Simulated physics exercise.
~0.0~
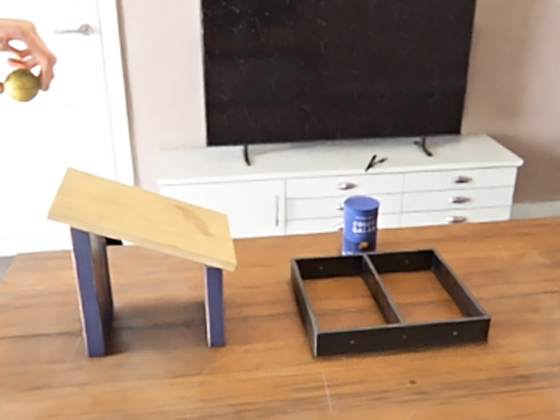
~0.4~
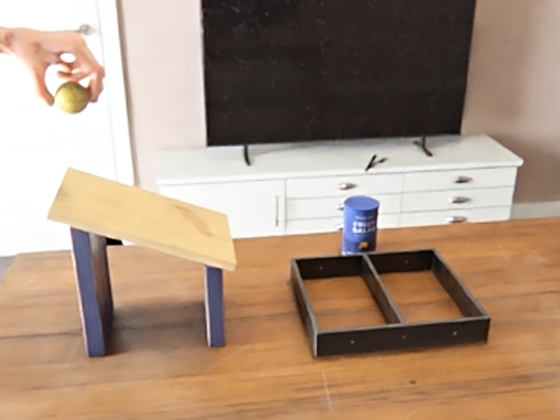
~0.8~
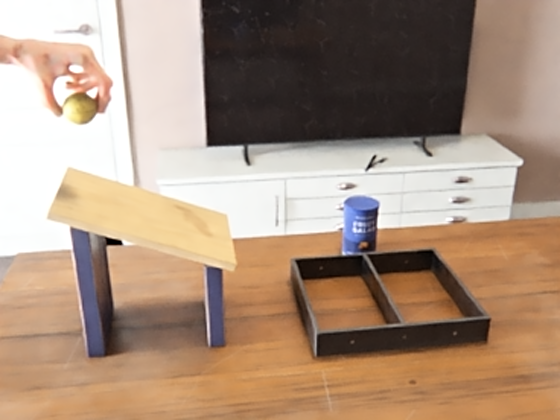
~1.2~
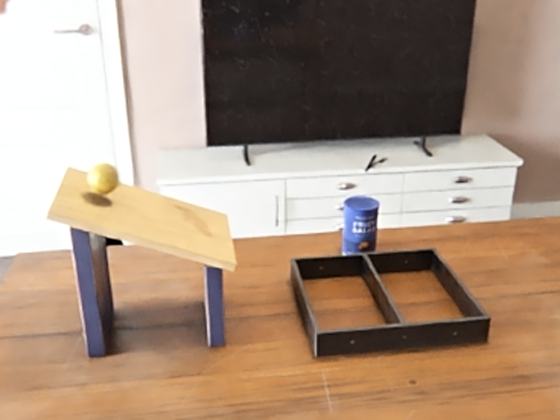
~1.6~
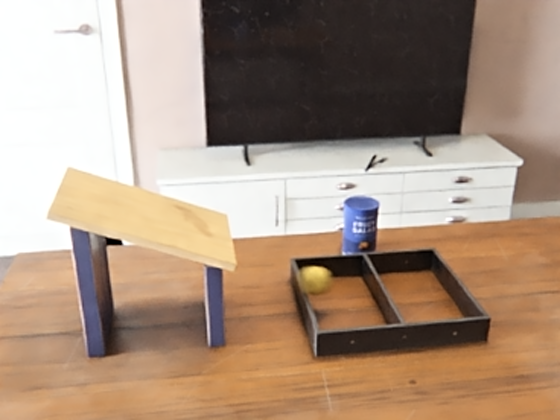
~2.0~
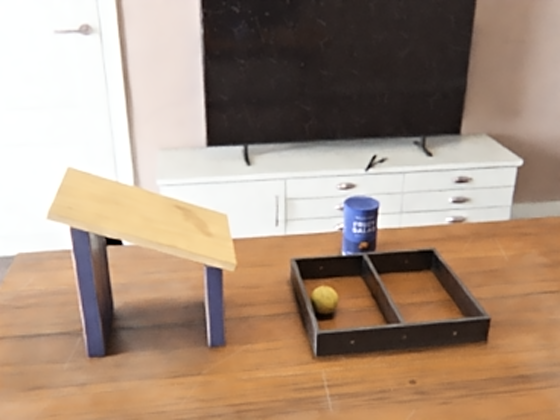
The clip opens on a wooden table holding a sloping board on blue supports, a dark tray split into two bays, and a blue tin standing behind the tray. At the upper left, a hand holds a yellow ball and carries it right, then slightly lower, above the raised end of the board. The hand lets go and withdraws, and the ball drops toward the top of the slope. It then appears farther right and lower, inside the tray's nearer bay. The ball shifts slightly within that left bay and ends there, while the tin stays in place.
